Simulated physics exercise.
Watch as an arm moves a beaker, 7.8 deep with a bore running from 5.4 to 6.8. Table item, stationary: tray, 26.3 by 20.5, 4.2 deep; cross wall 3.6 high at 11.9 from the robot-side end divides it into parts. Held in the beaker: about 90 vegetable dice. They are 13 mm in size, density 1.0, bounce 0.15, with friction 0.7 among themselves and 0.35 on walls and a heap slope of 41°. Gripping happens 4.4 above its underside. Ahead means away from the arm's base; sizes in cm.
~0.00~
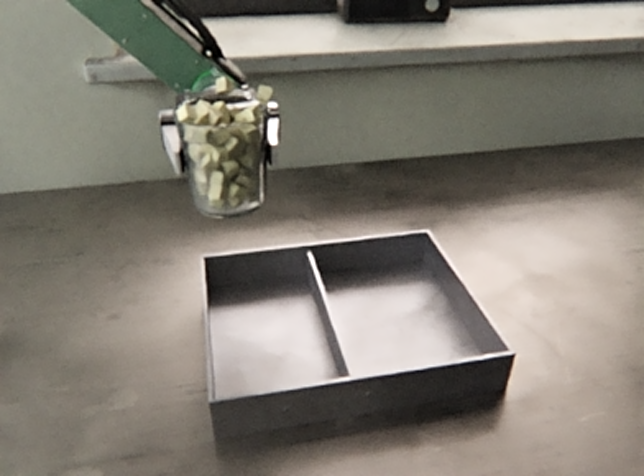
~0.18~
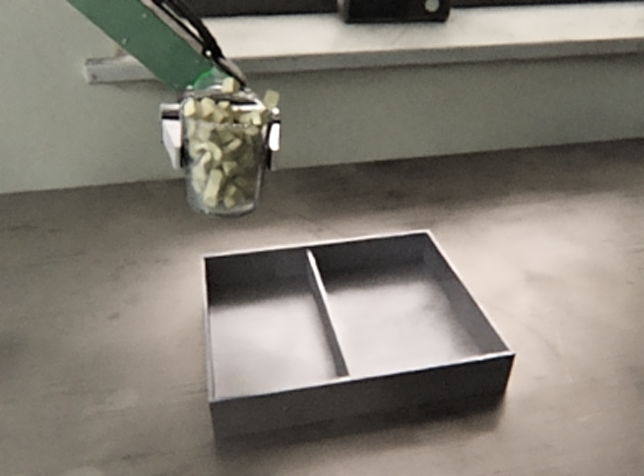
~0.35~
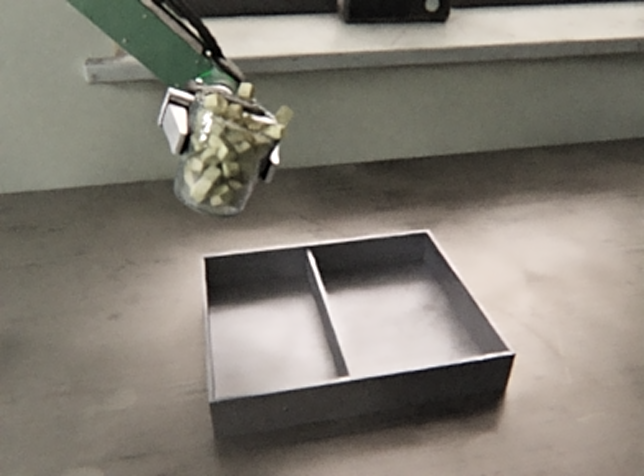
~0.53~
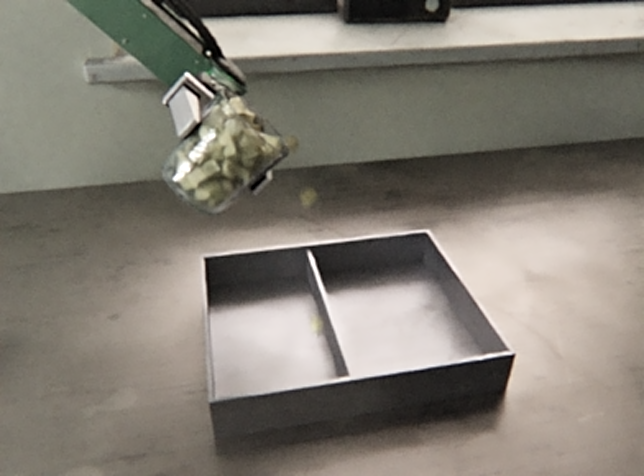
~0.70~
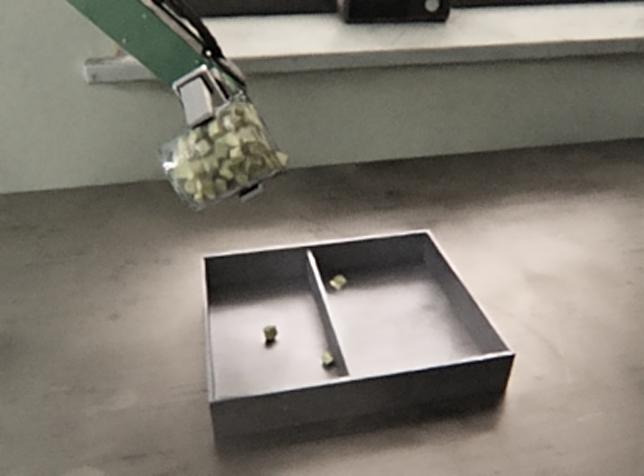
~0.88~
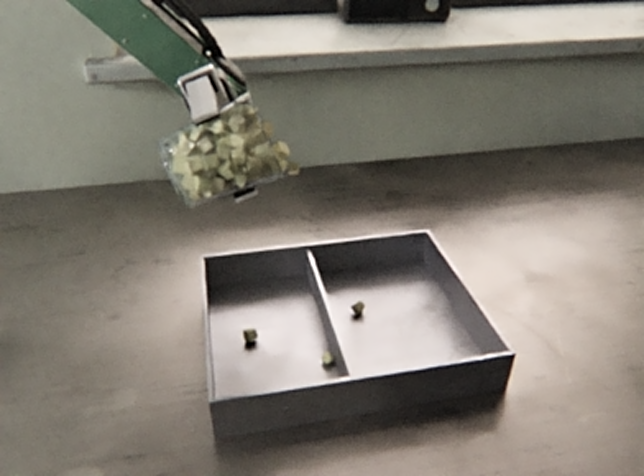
We see a green robotic arm holding a clear beaker of pale green cubes above a divided gray tray; it tilts the beaker steeply to the right, and three cubes drop into the tray, two left of the divider and one right.
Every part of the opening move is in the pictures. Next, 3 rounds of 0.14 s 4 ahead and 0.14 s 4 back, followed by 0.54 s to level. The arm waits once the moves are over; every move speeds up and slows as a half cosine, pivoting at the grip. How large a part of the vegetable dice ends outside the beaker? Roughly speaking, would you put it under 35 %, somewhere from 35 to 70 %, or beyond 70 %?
Roughly, somewhere from 35 to 70 %.
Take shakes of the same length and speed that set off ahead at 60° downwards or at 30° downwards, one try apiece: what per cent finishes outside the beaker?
Try one gives about 10 in a hundred, try two about 25 in a hundred.
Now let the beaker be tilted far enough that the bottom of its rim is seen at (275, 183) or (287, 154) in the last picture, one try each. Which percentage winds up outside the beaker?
Roughly 95 and 20 percent.
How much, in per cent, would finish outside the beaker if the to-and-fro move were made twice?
Roughly 40 percent.
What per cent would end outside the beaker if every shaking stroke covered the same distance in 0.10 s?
In that case some 75 per cent.
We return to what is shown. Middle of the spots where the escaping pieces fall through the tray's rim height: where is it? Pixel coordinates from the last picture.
Close to pixel (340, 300).
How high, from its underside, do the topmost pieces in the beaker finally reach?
The top sits some 7.0 cm up.
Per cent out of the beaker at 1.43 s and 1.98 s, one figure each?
Estimates in order: Close to 35, close to 45.
By 1.43 s, tilted 70° forward, highest piece 22 above the table; 60 in the beaker, 16 in the far-side part, 9 in the robot-side part, 8 in flight or on a rim.
By 1.98 s, tilted 36° forward, highest piece 22 above the table; 51 in the beaker, 22 in the far-side part, 20 in the robot-side part.
By 2.46 s, level, highest piece 24 above the table; 51 in the beaker, 22 in the far-side part, 20 in the robot-side part.
By 3.51 s, level, highest piece 24 above the table; 51 in the beaker, 22 in the far-side part, 20 in the robot-side part.
Final count, 51 in the beaker, 22 in the far-side part, 20 in the robot-side part. That is 45 % outside the beaker.
